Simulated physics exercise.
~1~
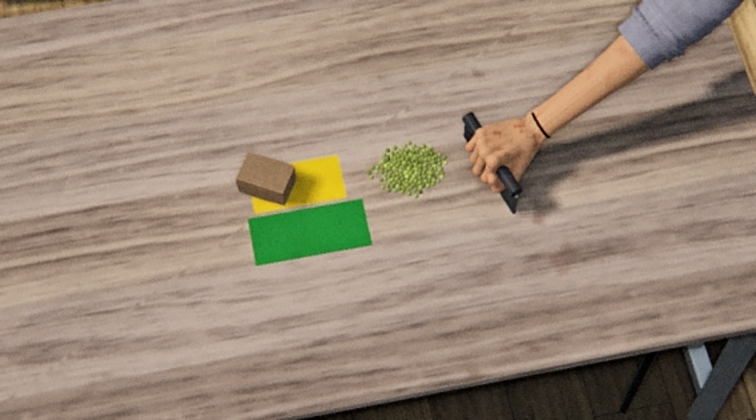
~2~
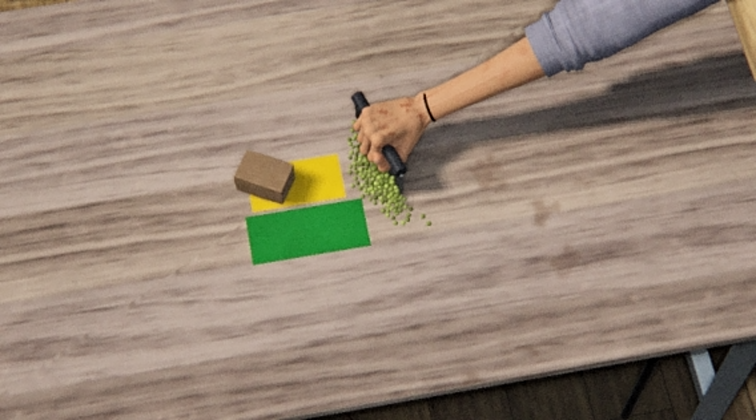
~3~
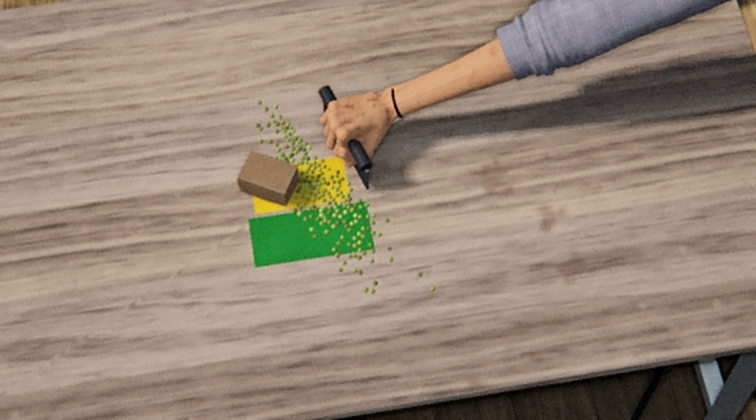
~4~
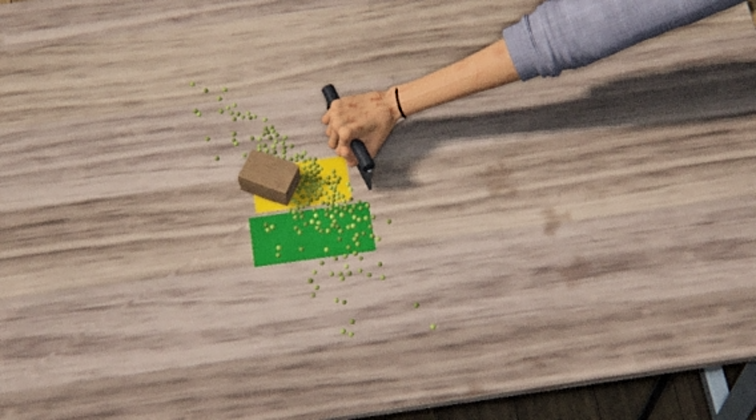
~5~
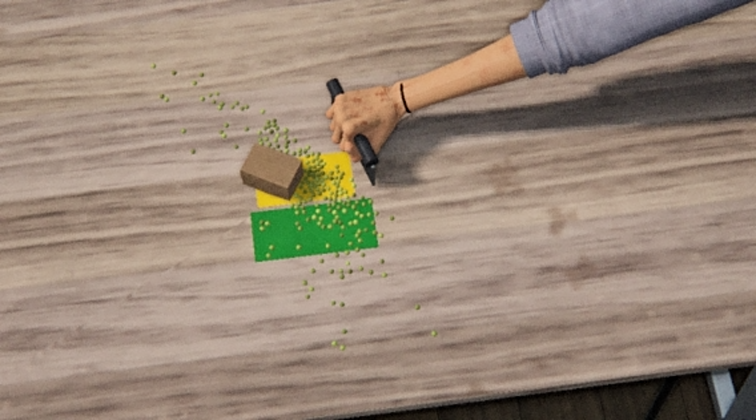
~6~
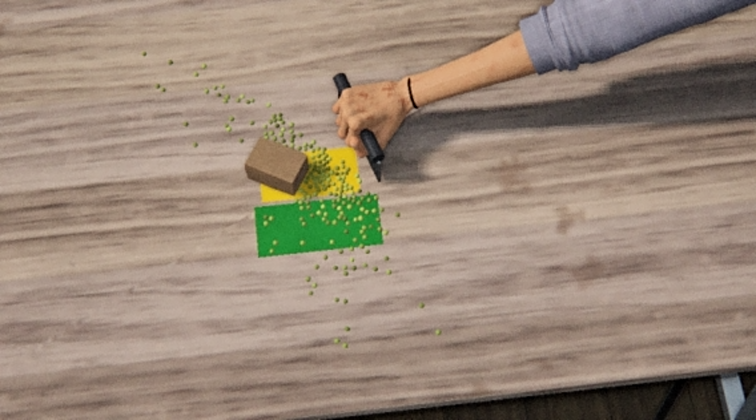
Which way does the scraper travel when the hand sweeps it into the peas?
The scraper travels to the left, pushing the peas toward the coloured sheets and the block.
